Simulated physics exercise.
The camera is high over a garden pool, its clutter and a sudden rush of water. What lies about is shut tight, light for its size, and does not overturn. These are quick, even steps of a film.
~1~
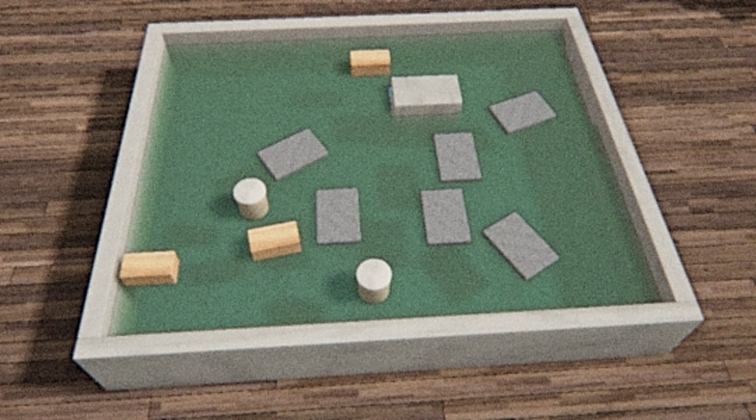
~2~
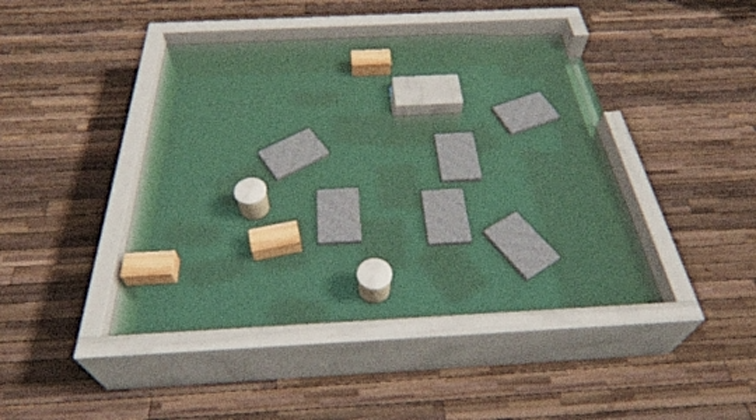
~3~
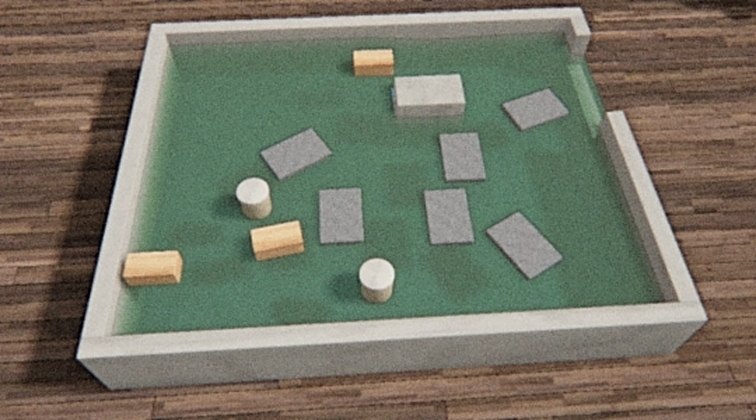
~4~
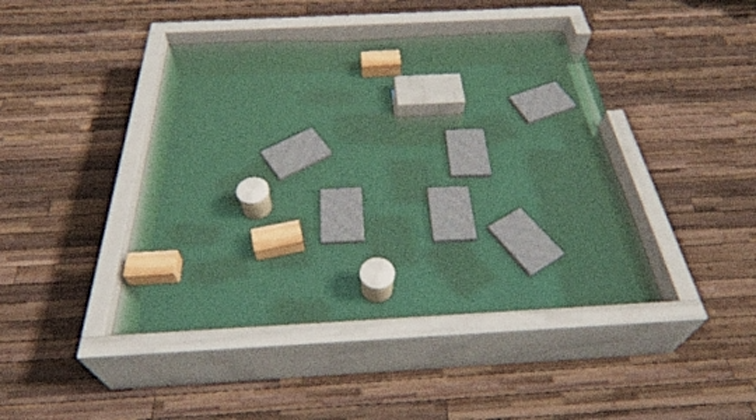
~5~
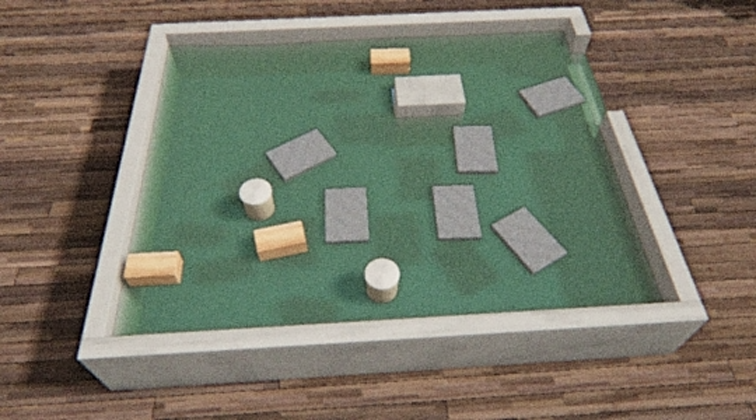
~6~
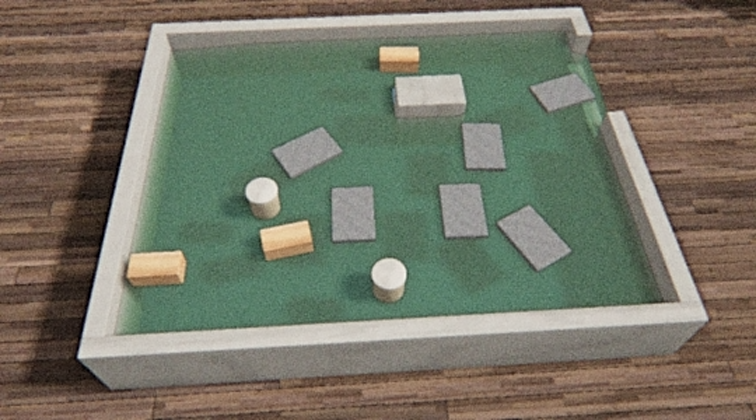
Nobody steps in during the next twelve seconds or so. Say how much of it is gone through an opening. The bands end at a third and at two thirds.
It is not even a third.
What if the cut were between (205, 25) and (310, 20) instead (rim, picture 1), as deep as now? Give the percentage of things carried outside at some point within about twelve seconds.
Near 20 in a hundred.
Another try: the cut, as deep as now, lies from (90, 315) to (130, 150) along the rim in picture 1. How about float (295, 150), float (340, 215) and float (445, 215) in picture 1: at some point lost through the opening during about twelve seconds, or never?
One after the other: Through, inside, stays.
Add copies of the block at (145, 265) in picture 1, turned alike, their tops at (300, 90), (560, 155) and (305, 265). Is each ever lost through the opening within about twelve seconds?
One after the other: No, carried outside, still in.
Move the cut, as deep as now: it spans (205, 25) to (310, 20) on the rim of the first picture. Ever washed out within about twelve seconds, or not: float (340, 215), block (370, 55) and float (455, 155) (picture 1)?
As listed: No, gone, inside.
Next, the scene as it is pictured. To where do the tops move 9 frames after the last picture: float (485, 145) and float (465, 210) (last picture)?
Roughly at (530, 118) and (488, 198).
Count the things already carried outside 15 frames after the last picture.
That makes 1.
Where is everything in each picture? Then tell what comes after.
A float at (522, 111), afloat; a float at (457, 155), afloat; 0 of 11 have shifted, in the first frame.
A float at (526, 111) floats; a float at (458, 155) floats; 0 of 11 have shifted, in the second frame.
A float at (535, 108), afloat, close to its start; a float at (462, 155), afloat; 1 of 11 have shifted, in the third frame.
A float at (542, 101) floats, close to its start; a float at (468, 151), afloat, close to its start; 3 of 11 have shifted, in the fourth frame.
A float at (552, 95), afloat, close to its start; a float at (475, 148) floats, close to its start; 5 of 11 have shifted, in the fifth frame.
A float at (562, 91) floats, a stride from its start; a float at (483, 145), afloat, close to its start; 10 of 11 have shifted, in the sixth frame.
A moment on, 1 of 11 are out; 10 afloat.
Next, 1 of 11 are out; 10 afloat.
Later, 1 of 11 are out; 10 afloat.
In the end, 2 of 11 are out; 9 afloat.
